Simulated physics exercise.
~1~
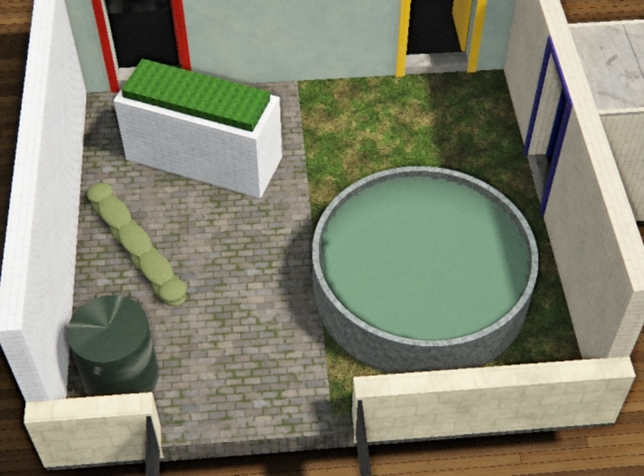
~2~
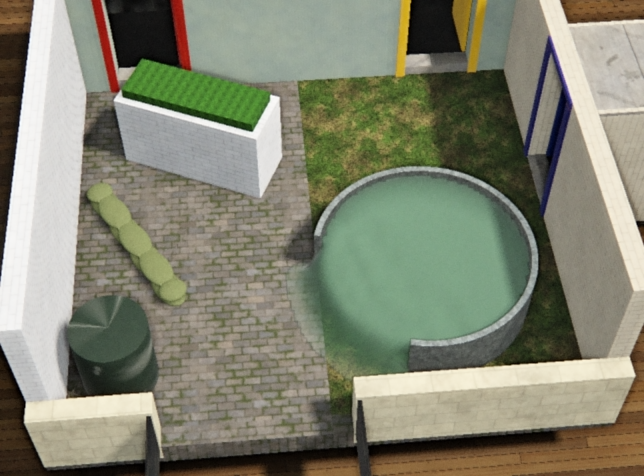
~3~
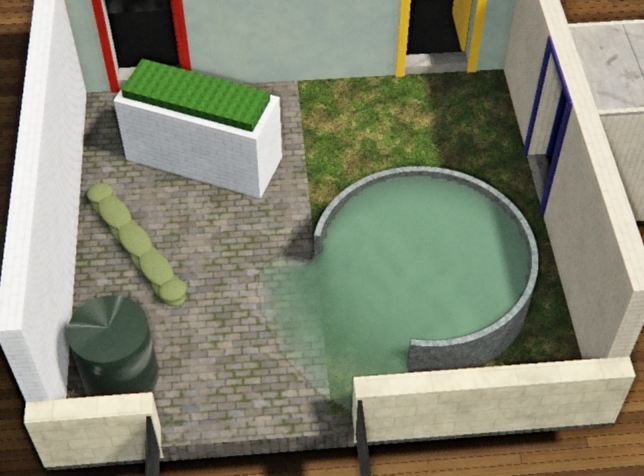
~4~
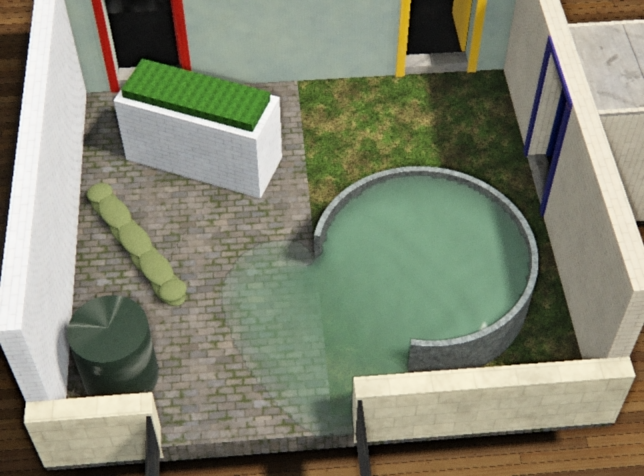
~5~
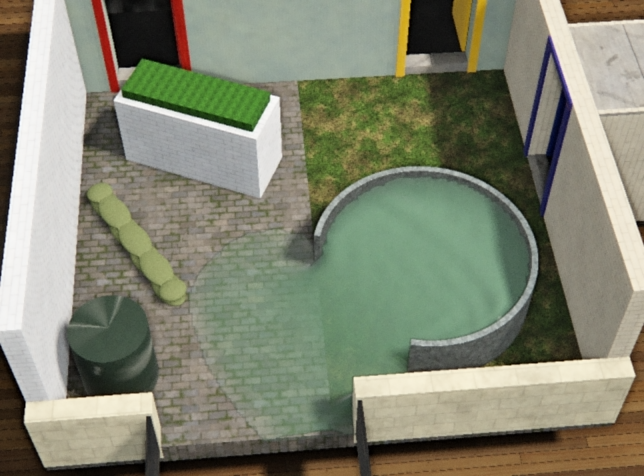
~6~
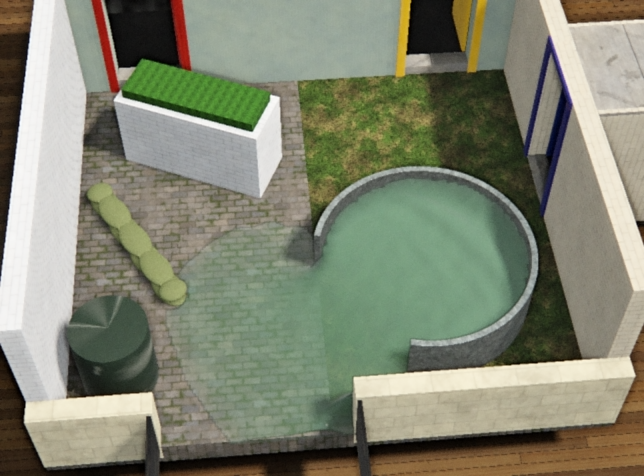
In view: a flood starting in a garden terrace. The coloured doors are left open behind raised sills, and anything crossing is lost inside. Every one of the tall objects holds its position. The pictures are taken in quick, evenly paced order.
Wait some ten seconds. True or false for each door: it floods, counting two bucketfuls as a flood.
Yellow door - false; red door - false; blue door - false.
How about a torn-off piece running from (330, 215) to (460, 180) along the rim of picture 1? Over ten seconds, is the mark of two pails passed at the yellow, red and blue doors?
Taking them in turn, the yellow door tops the limit, the red door falls short and the blue door tops the limit.
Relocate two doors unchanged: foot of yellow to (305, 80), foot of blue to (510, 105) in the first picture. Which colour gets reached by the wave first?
Result: The red door.
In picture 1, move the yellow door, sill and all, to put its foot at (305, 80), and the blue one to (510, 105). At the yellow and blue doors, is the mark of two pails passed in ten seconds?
The yellow one falls short, the blue one falls short.
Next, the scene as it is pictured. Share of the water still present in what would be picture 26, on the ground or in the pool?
Roughly 70 percent.
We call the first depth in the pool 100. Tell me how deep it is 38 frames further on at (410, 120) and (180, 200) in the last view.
I reckon it's around 0 and then 14 in a hundred.
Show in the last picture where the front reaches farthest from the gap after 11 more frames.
My guess would be about (98, 140).
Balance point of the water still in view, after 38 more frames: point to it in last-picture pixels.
Close to (274, 285), I reckon.
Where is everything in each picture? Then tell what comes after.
In the first frame, still water in the pool at (424, 255).
In the second frame, the front is at a hidden place, out from the gap at (338, 325).
In the third frame, the front is at (274, 263), out from the gap at (338, 327).
In the fourth frame, the front is at (254, 253), out from the gap at (338, 328).
In the fifth frame, water pours out at (338, 328) and has run to (210, 268).
In the sixth frame, the front is at (185, 273), out from the gap at (338, 328).
A moment on, water covers 30 % of the floor; the yellow door not reached, the red door not reached, the blue door not reached.
Next, water covers 40 % of the floor; the yellow door not reached, the red door not reached, the blue door not reached.
Then, water covers 50 % of the floor; the yellow door not reached, the red door not reached, the blue door not reached.
Later, water covers 70 % of the floor; the yellow door not reached, the red door wet at the sill, nothing in, the blue door not reached.
In the end, water covers 90 % of the floor; the yellow door not reached, the red door wet at the sill, nothing in, the blue door wet at the sill, nothing in.
